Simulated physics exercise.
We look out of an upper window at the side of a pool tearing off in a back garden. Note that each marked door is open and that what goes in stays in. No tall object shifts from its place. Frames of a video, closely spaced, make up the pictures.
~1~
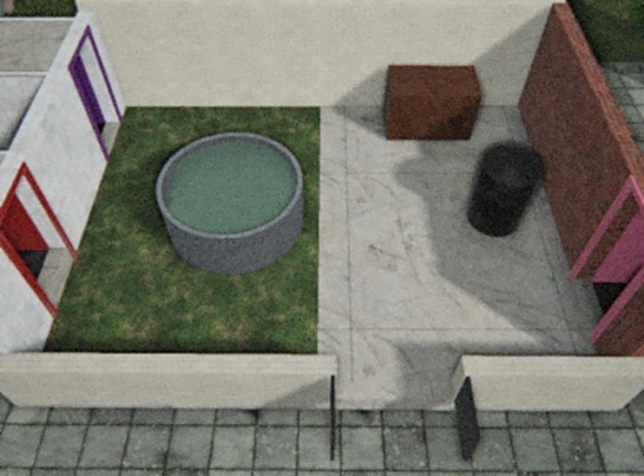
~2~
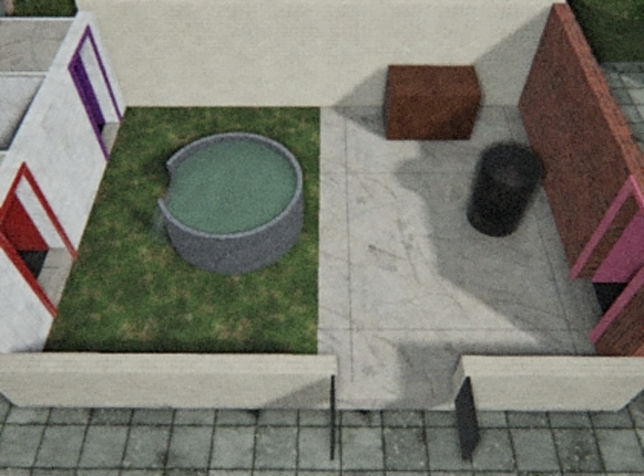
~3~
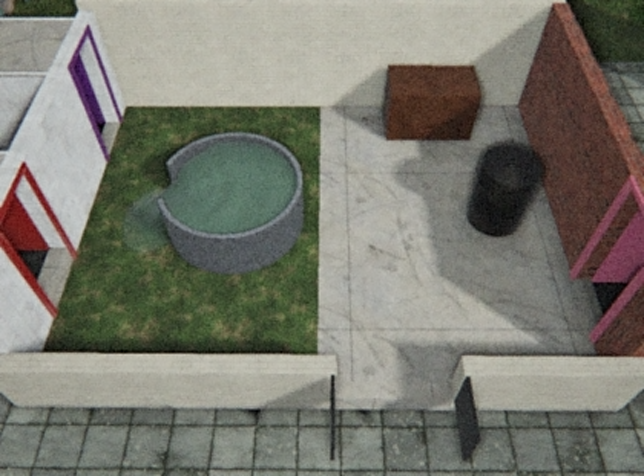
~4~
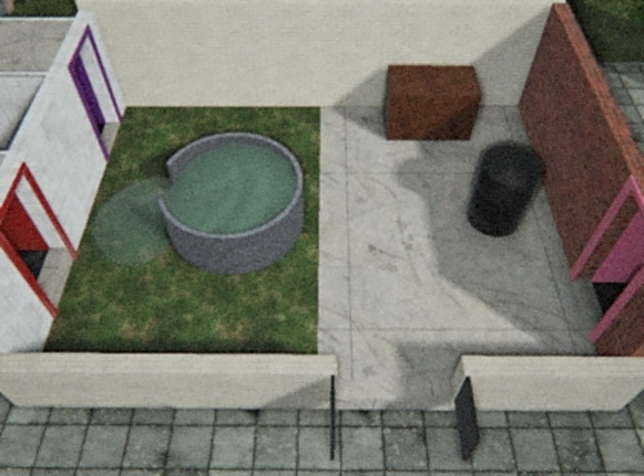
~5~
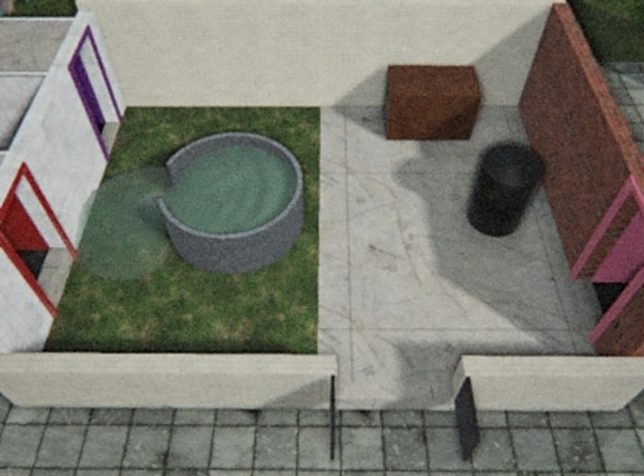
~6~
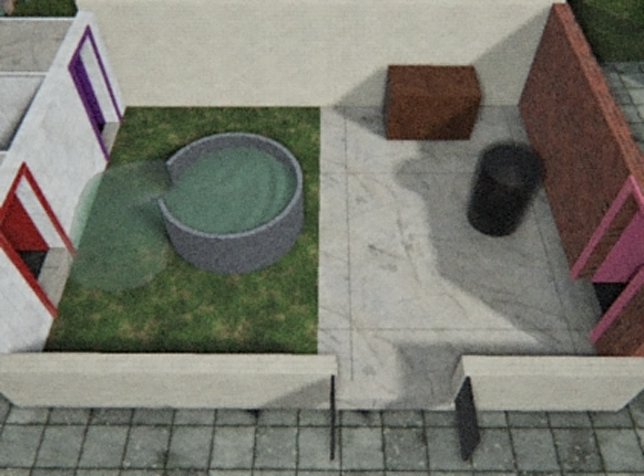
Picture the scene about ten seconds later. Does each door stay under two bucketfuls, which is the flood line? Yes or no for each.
Purple door - no, it floods; pink door - yes, stays under; red door - yes, stays under.
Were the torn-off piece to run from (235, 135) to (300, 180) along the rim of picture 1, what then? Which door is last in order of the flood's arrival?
Last comes the red-painted one.
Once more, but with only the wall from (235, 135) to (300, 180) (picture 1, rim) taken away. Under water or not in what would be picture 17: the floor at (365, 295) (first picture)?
Result: Not reached.
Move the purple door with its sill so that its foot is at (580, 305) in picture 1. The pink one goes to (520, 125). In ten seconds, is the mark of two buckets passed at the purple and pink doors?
The purple door falls short, and the pink door falls short.
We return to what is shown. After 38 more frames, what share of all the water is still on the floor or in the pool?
Roughly 96 per cent.
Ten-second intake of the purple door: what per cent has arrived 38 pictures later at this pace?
Estimate: Roughly 65 %.
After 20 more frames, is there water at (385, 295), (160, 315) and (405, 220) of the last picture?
First spot not wet, second soaked, third not wet.
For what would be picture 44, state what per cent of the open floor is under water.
Share estimate: About 70 per cent.
A moment on, water covers 15 % of the floor; the purple door wet at the sill, nothing in, the pink door not reached, the red door wet at the sill, nothing in.
Next, water covers 25 % of the floor; the purple door under two buckets in, the pink door not reached, the red door wet at the sill, nothing in.
Then, water covers 40 % of the floor; the purple door over two buckets in, the pink door not reached, the red door wet at the sill, nothing in.
Later, water covers 70 % of the floor; the purple door far over two buckets in, the pink door not reached, the red door wet at the sill, nothing in.
In the end, water covers 95 % of the floor; the purple door far over two buckets in, the pink door wet at the sill, nothing in, the red door wet at the sill, nothing in.
